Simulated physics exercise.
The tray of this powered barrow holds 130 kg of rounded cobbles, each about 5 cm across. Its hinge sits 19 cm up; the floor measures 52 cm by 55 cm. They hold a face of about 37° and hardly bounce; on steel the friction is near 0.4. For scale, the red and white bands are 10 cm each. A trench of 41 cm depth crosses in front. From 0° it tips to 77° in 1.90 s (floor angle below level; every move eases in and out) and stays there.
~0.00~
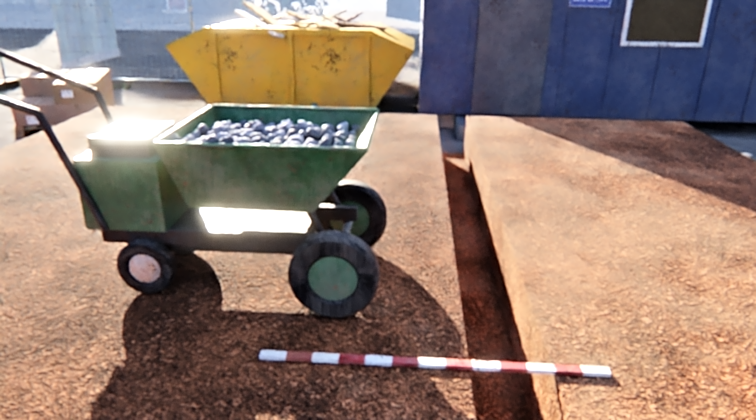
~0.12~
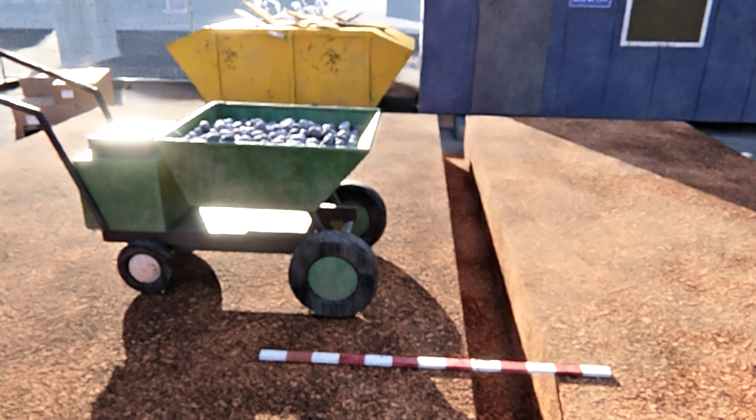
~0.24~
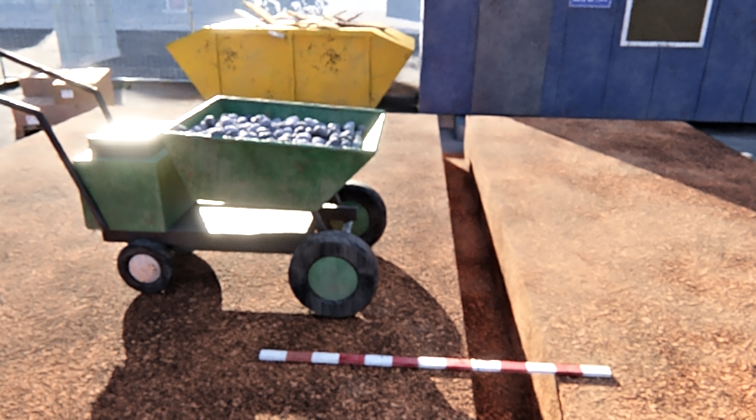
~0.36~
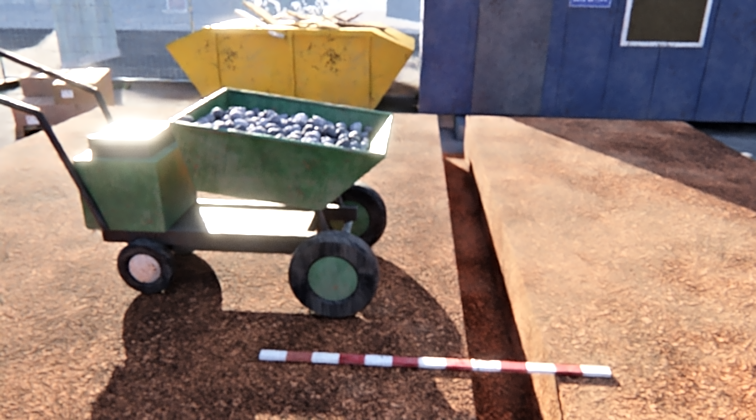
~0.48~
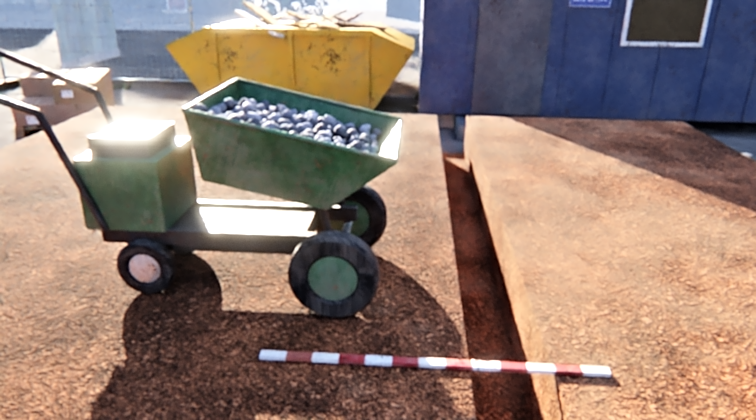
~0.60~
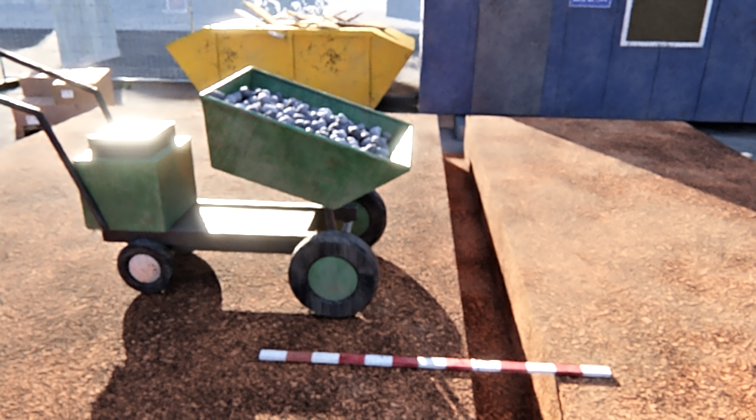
At first, a green barrow's tray of rounded grey stones sits level beside a narrow trench, with a red and white striped pole on the ground in front. The tray then begins to tilt slowly, its left end rising, and it leans more steeply toward the right as the stones shift slightly inside.
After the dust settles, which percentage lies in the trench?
Roughly 85 per cent ends in the trench.
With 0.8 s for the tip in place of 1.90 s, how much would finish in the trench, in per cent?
Then about 65 per cent.
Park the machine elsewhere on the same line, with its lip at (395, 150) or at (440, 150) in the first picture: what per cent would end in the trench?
About 55 and 20 per cent.
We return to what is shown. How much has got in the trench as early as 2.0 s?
About 60 per cent by then.
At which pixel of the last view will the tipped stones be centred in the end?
Their middle is at about (495, 341).
After 1.4 s the floor is at 65°; 98 % in the tray, 2 % in the trench; the foremost stones are at (492, 236).
After 2.0 s the floor is at 77°; 28 % in the tray, 58 % in the trench, 14 % past the trench; the foremost stones are at (630, 305).
After 2.3 s the floor is at 77°; 6 % in the tray, 78 % in the trench, 15 % past the trench; the foremost stones are at (680, 310).
After 4.3 s the floor is at 77°; 0 % in the tray, 85 % in the trench, 15 % past the trench; the foremost stones are at (693, 312).
